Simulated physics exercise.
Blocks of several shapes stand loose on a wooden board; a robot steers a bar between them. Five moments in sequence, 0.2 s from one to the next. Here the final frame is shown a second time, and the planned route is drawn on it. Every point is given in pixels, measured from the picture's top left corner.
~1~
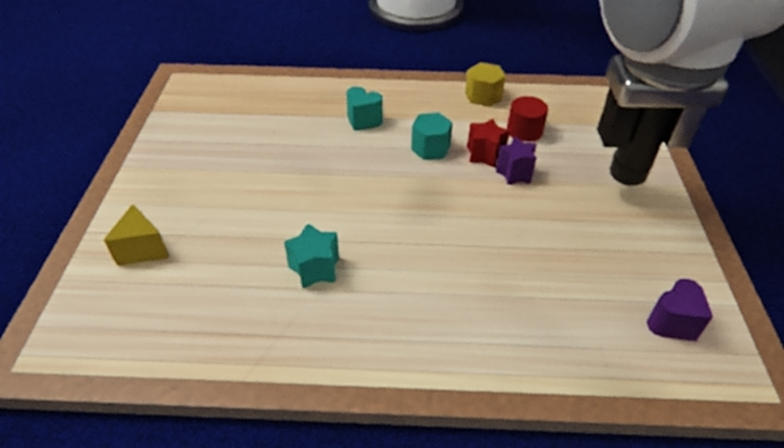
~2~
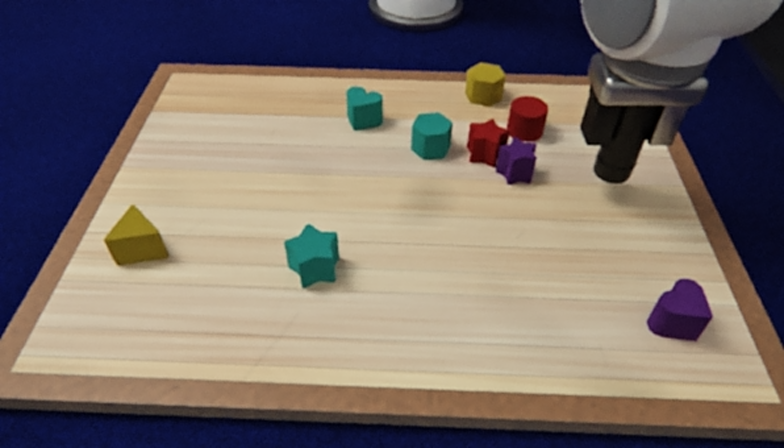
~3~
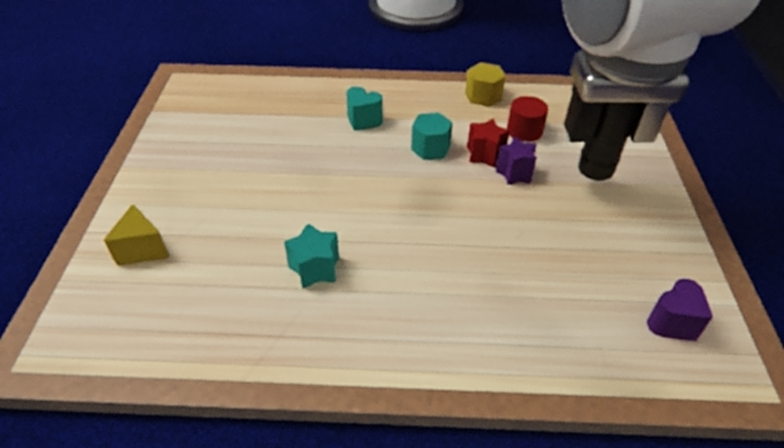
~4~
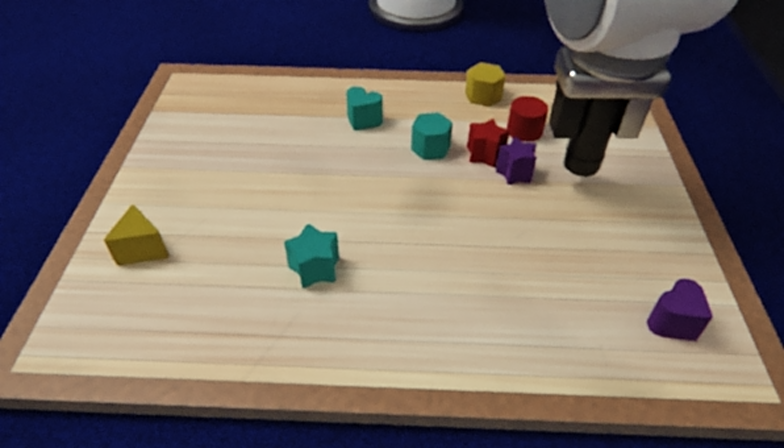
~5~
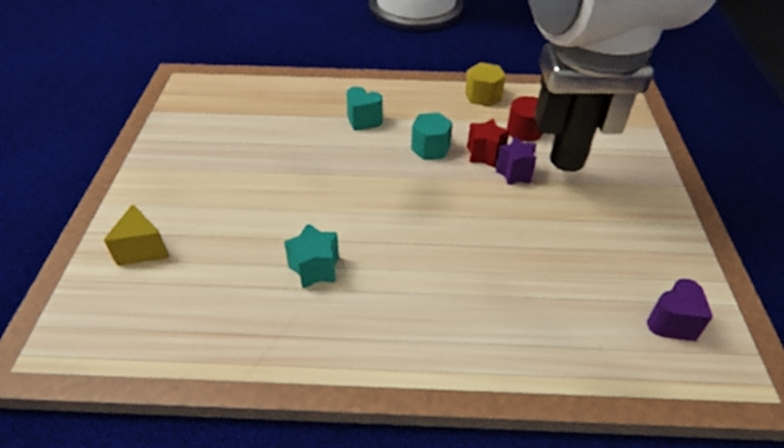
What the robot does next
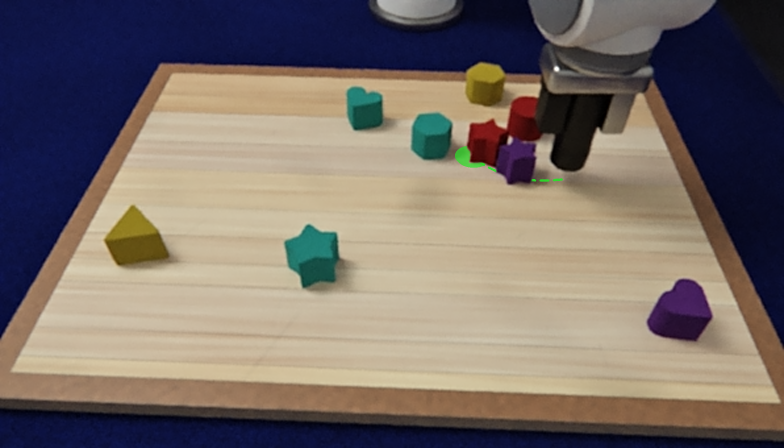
On a wooden board scattered with colourful blocks, a robot arm moved its dark bar steadily left from the right side, drawing close to the purple star, while all the blocks stayed still.
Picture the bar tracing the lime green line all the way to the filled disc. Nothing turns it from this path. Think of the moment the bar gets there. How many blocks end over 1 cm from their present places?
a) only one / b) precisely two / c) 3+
Letter c.
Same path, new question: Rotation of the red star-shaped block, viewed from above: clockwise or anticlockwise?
Answer: With the clock.
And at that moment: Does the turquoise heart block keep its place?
The answer is yes.
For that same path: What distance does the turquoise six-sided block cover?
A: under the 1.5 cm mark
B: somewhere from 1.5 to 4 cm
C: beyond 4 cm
My pick is B.
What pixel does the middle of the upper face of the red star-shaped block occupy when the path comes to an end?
At roughly (456, 113).
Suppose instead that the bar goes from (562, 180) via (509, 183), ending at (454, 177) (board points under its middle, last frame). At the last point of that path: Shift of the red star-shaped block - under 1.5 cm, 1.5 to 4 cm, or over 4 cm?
The red star-shaped block ends up a moderate distance away, 1.5 to 4 cm.
The line goes from (562, 180) via (529, 180) and (497, 172), ending at (472, 157).
What follows on the original path. One third of the way, bar (533, 162); purple star-shaped block (503, 148).
Two thirds of the way, bar (499, 153); red star-shaped block (469, 124), turned 80° clockwise; purple star-shaped block (468, 144).
At the end, bar (475, 139); turquoise heart block unmoved; turquoise six-sided block (419, 116), turned 25° anticlockwise; red star-shaped block (456, 113), turned 85° clockwise; purple star-shaped block (450, 141), turned 40° anticlockwise; red circular block unmoved.
